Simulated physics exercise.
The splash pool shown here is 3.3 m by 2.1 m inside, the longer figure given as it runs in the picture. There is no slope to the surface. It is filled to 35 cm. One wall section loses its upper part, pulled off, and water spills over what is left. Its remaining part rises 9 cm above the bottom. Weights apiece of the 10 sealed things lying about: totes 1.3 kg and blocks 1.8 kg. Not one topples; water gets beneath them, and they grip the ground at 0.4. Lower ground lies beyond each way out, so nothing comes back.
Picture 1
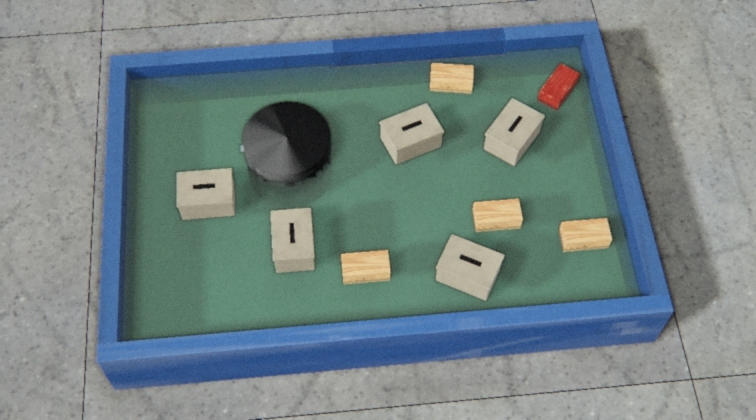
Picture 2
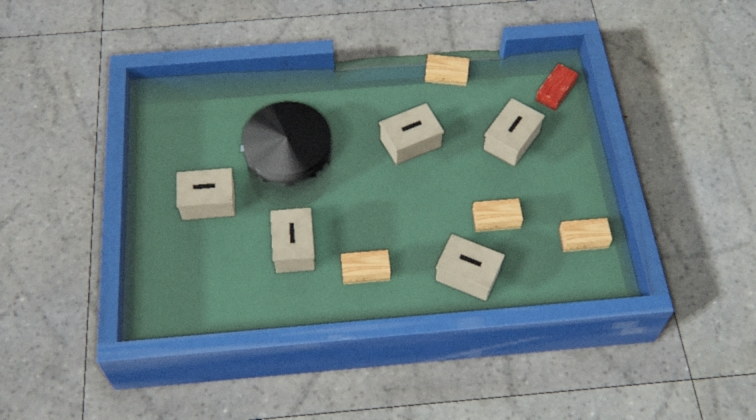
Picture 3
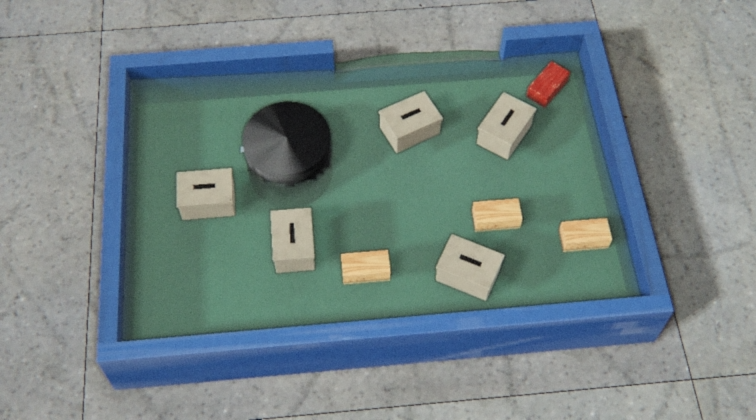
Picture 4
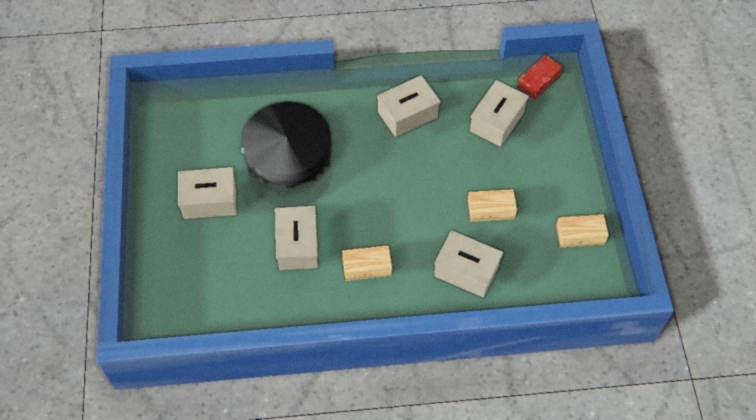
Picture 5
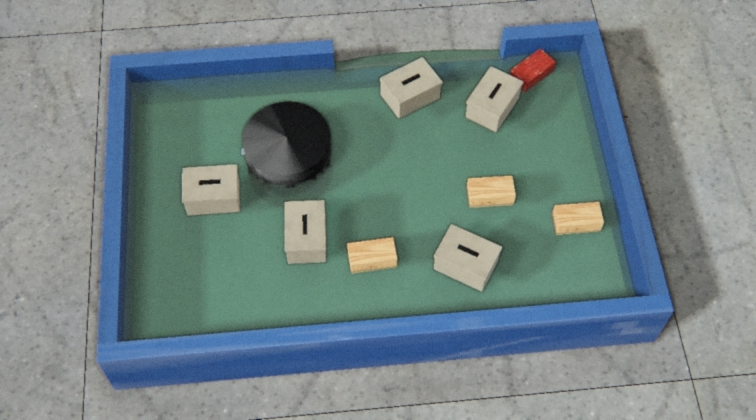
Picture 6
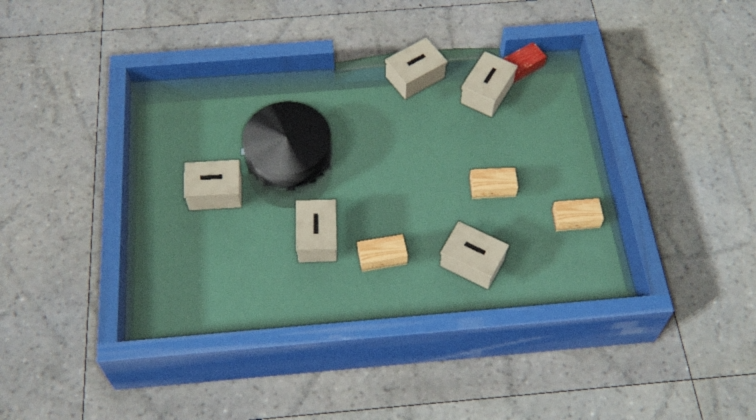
In a blue-walled pool, part of the far wall disappears and floating blocks drift toward the gap.
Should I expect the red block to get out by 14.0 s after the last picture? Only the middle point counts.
The red block makes it out.
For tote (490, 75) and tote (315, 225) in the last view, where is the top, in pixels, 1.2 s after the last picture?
I'd say close to (444, 50) and close to (351, 217).
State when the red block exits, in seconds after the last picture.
Estimate: Close to 1.0 s.
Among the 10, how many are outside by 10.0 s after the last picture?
My tally comes to 5.
Then, 1.2 s after the last picture the red block has gone out; 3 of 10 are out; 7 afloat.
Then, 5.2 s after the last picture the red block has gone out; 4 of 10 are out; 6 afloat.
Then, 10.0 s after the last picture the red block has gone out; 5 of 10 are out; 5 afloat.
Then, 14.0 s after the last picture the red block has gone out; 7 of 10 are out; 3 afloat.
